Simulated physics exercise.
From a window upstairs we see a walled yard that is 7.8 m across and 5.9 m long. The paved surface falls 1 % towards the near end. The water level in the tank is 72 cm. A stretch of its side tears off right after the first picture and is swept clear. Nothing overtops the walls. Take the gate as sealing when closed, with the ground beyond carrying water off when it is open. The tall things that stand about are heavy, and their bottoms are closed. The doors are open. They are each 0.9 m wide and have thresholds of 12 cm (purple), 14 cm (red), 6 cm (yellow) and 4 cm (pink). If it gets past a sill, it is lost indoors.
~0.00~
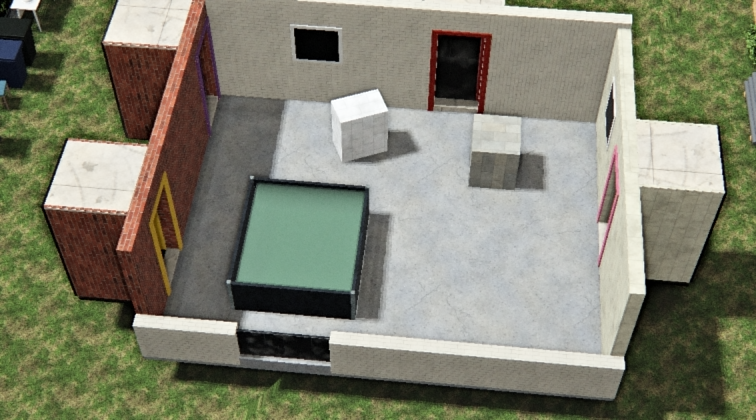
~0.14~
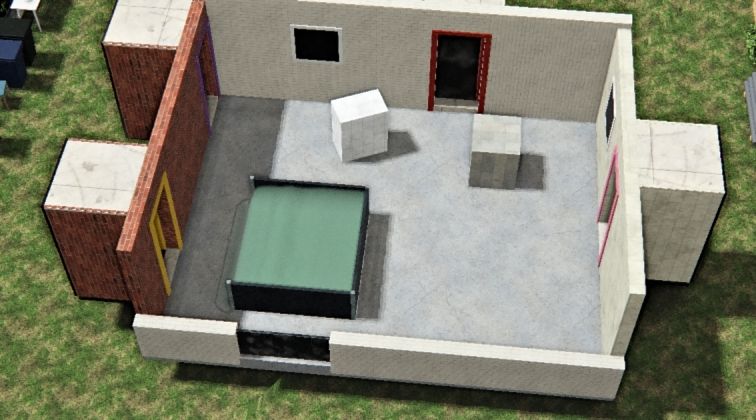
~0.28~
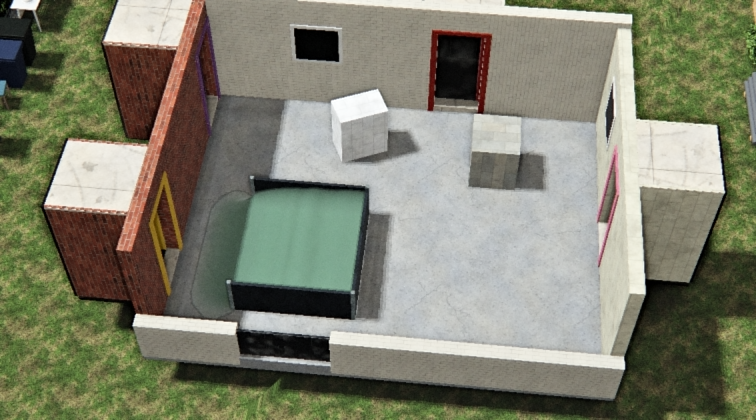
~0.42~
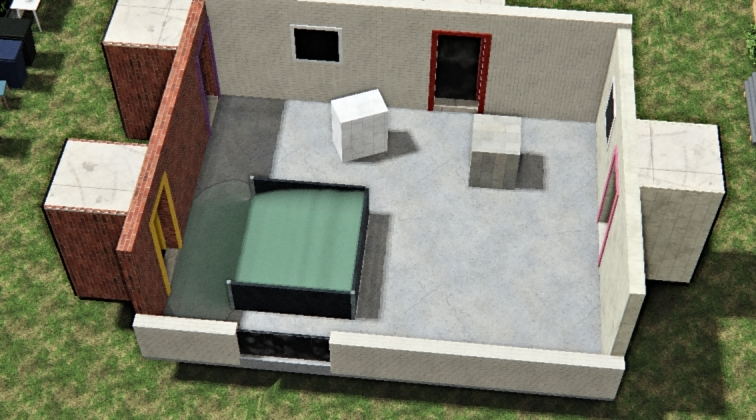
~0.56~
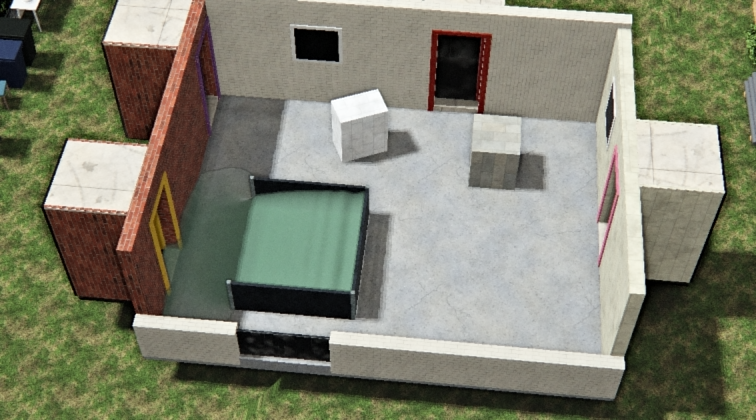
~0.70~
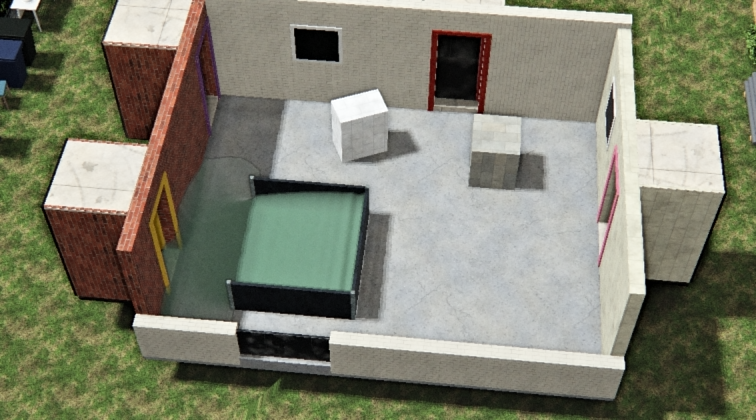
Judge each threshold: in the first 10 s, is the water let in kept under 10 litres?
My prediction: The purple door breaches the limit, the red door never breaches the limit, the yellow door breaches the limit, the pink door breaches the limit.
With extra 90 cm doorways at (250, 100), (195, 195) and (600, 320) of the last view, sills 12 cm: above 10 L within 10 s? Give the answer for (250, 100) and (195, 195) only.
The first door gets there and the second gets there.
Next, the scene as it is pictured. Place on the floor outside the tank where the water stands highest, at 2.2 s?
Pixel (158, 339), about.
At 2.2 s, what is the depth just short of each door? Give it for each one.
In cm: Purple 9, red 0, yellow 36, pink 0.
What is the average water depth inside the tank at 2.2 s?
Roughly 23 centimetres.
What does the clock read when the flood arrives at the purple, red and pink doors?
So purple at 1.2 s, red at 3.2 s, and pink at 5.0 s.
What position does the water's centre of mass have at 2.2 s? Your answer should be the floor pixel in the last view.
Around (248, 245).
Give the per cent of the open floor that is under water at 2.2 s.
Near 25 per cent is wet.
After 1.4 s water covers 15 % of the floor and is deepest (50 cm) near (193, 240); purple door 5 cm at the sill, 0 L in, red door not reached, yellow door 45 cm at the sill, 297 L in, pink door not reached.
After 2.2 s water covers 25 % of the floor and is deepest (48 cm) near (158, 339); purple door 9 cm at the sill, 0 L in, red door not reached, yellow door 36 cm at the sill, 571 L in, pink door not reached.
After 3.5 s water covers 45 % of the floor and is deepest (28 cm) near (158, 339); purple door 13 cm at the sill, 18 L in, red door 3 cm at the sill, 0 L in, yellow door 22 cm at the sill, 778 L in, pink door not reached.
After 6.0 s water covers 75 % of the floor and is deepest (16 cm) near (571, 375); purple door 10 cm at the sill, 38 L in, red door 4 cm at the sill, 0 L in, yellow door 11 cm at the sill, 891 L in, pink door 5 cm at the sill, 0 L in.
After 10.0 s water covers 95 % of the floor and is deepest (12 cm) near (158, 339); purple door 7 cm at the sill, 38 L in, red door 2 cm at the sill, 0 L in, yellow door 10 cm at the sill, 925 L in, pink door 8 cm at the sill, 18 L in.
